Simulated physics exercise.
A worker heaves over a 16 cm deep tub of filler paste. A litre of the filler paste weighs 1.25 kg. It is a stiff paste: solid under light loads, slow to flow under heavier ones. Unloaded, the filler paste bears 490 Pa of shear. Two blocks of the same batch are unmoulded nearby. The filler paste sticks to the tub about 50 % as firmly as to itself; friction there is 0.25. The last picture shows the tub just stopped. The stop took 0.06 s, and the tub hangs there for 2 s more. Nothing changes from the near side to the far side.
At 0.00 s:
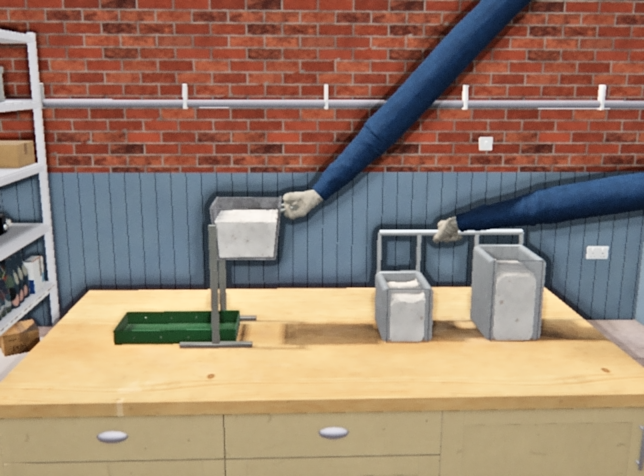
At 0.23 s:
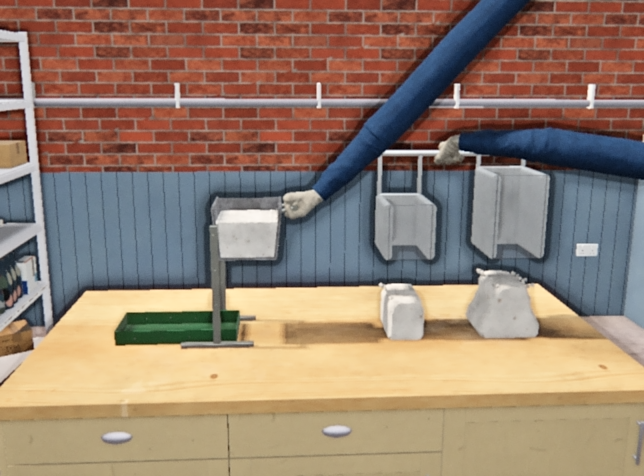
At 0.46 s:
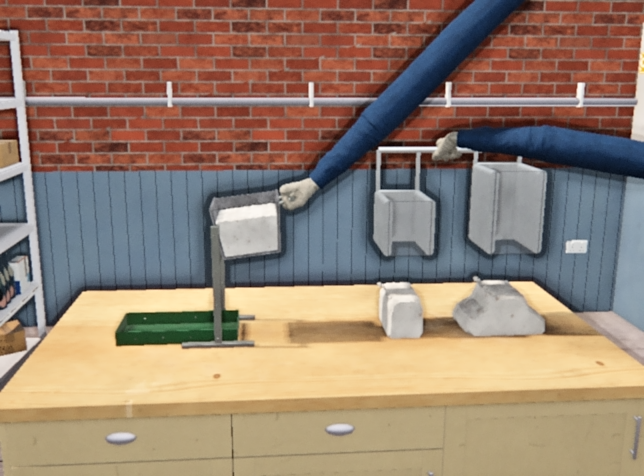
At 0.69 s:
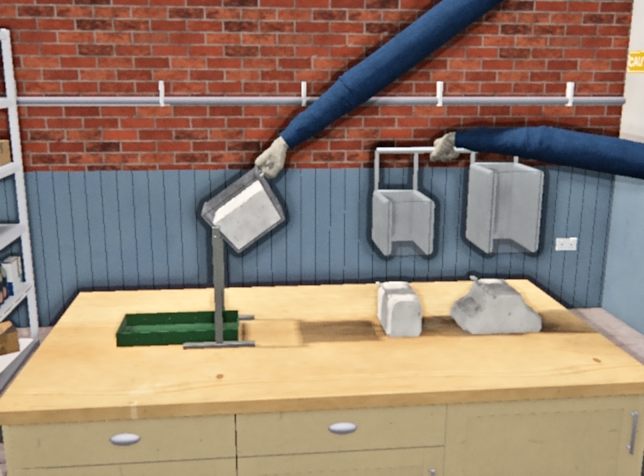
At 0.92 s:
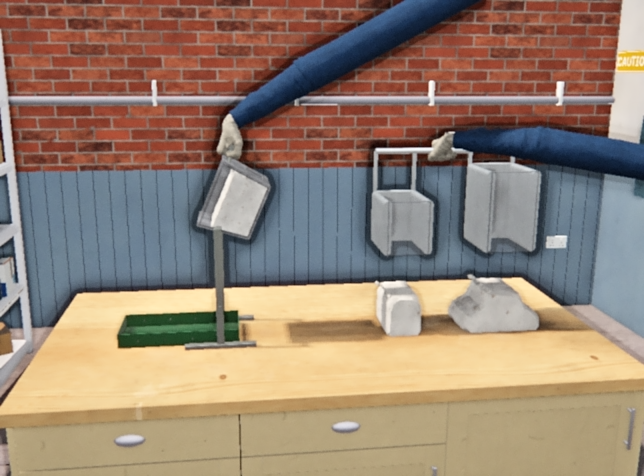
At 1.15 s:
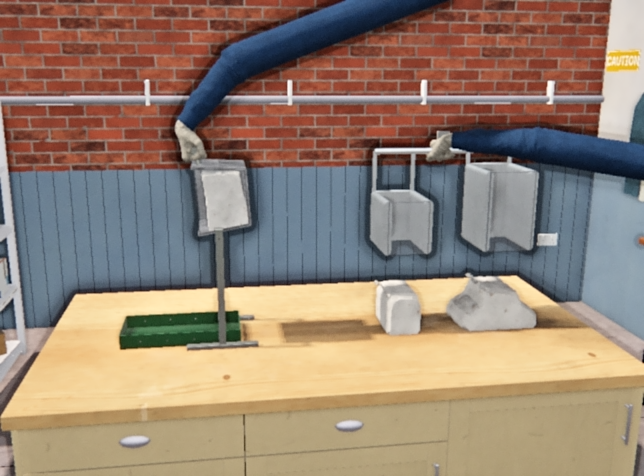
At the start, two gloved hands hold a tub of pale paste on a stand and a pair of moulds on a workbench. The right hand lifts the moulds off two pale blocks, and the larger block slumps and spreads. The left hand then swings the tub anticlockwise onto its side above a green tray.
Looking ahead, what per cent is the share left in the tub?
It comes to some 39 %.
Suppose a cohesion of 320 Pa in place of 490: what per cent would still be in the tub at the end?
In that case some 25 per cent.
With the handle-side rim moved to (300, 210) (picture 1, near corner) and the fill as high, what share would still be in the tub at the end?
Then about 0 %.
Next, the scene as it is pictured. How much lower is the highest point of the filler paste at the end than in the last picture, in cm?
Some 11 cm.
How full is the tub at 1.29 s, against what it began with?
About 90 %.
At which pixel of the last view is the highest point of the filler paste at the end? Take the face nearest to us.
Around (223, 208).
After 1.29 s, the tub is at 94 degrees and holds 92 %.
After 1.46 s, the tub is at 94 degrees and holds 49 %.
After 1.63 s, the tub is at 94 degrees and holds 39 %.
After 1.80 s, the tub is at 94 degrees and holds 39 %.
After 3.15 s, at the end, the tub is at 94 degrees and holds 39 %.
